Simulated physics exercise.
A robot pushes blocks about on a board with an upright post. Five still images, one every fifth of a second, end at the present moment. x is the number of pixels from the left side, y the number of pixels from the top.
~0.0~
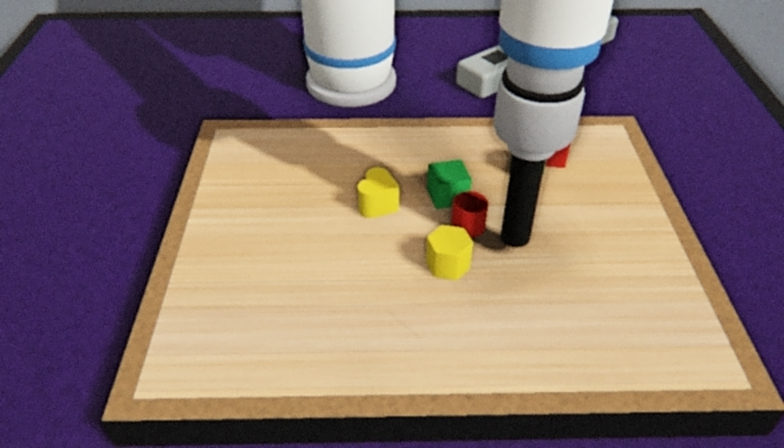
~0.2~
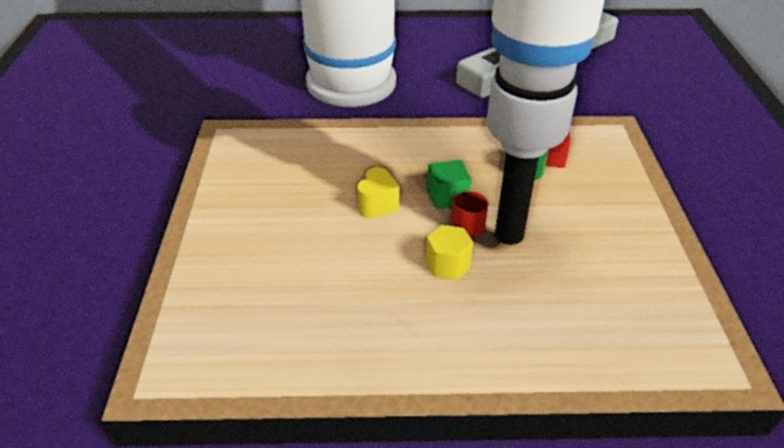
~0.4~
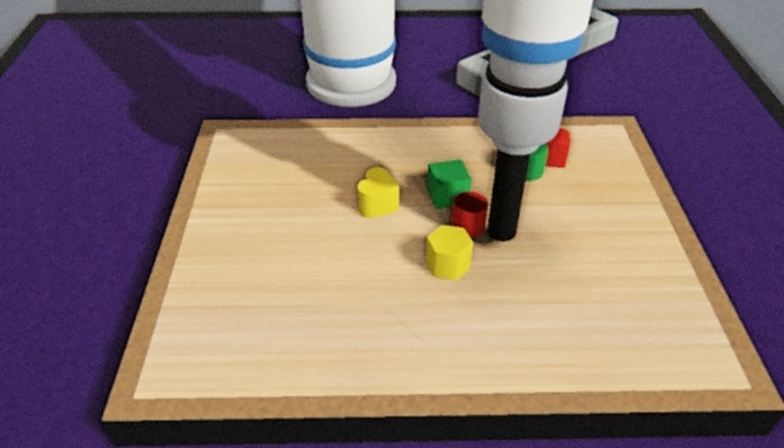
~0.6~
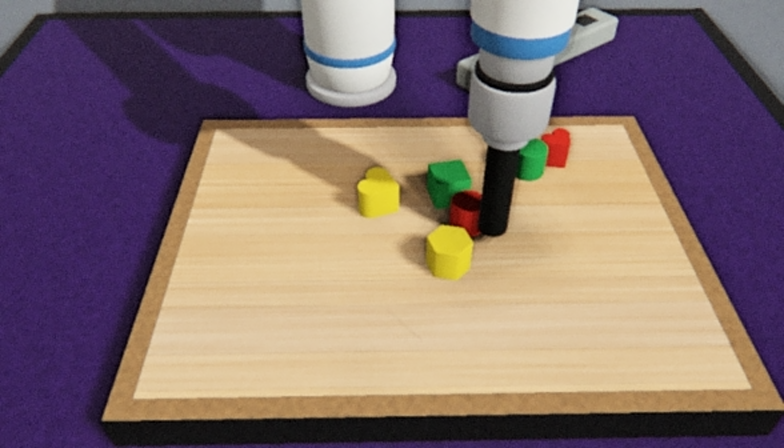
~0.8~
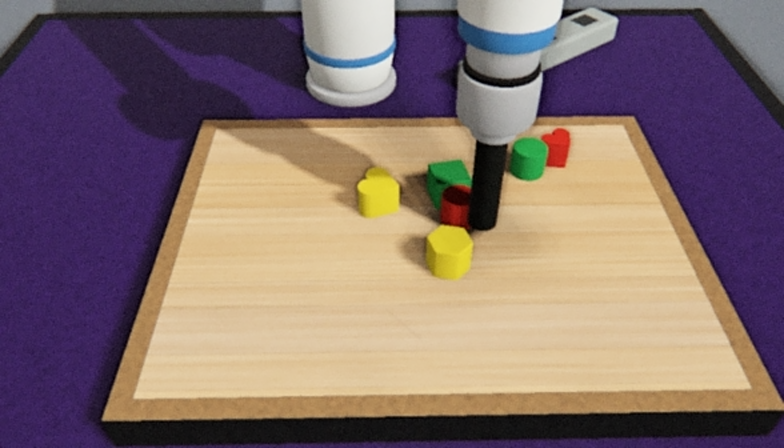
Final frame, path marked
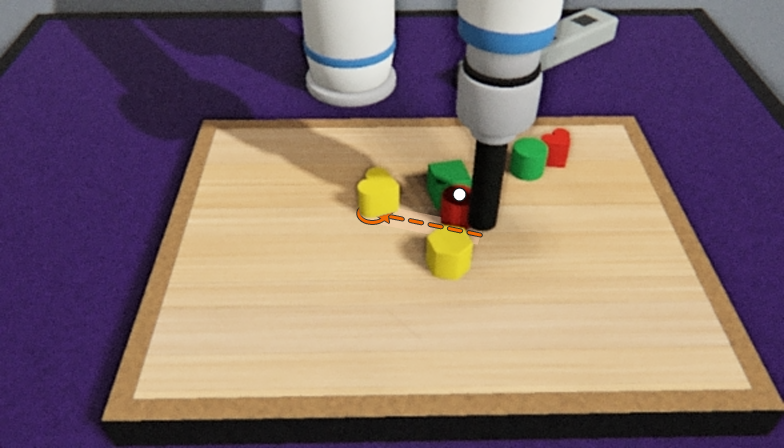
To begin with, a robot arm's black post stands on a wooden board, just right of a red round block among yellow and green blocks. The post slides slowly left, gradually uncovering a green round block behind it, then nudges the red round block slightly left toward the green square.
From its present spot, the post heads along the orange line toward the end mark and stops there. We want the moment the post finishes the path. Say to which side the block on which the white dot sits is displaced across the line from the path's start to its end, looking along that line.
It shifts rightward.
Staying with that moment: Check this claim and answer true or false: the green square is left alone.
The statement is false.
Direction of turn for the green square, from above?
My prediction: CW.
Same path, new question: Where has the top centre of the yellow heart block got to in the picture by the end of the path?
Just about (354, 172).
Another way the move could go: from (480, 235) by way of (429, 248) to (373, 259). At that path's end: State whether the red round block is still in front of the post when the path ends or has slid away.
Looking at the end of the path, the red round block has slipped free of the post.
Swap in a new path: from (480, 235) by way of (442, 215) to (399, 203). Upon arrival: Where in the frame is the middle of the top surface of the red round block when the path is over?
At (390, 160).
Path on the board, in a line from (480, 235) to (373, 213); the dot is on the red round block.
The first path, step by step. One third of the way, post at (445, 215); green square at (442, 164), turned 35° clockwise; red round block at (430, 184).
Two thirds of the way, post at (408, 207); green square at (441, 162), turned 45° clockwise; red round block at (410, 176).
At the end, post at (372, 201); yellow heart block at (354, 172); green square at (441, 162), turned 45° clockwise; yellow hexagon in place; red round block at (408, 175).
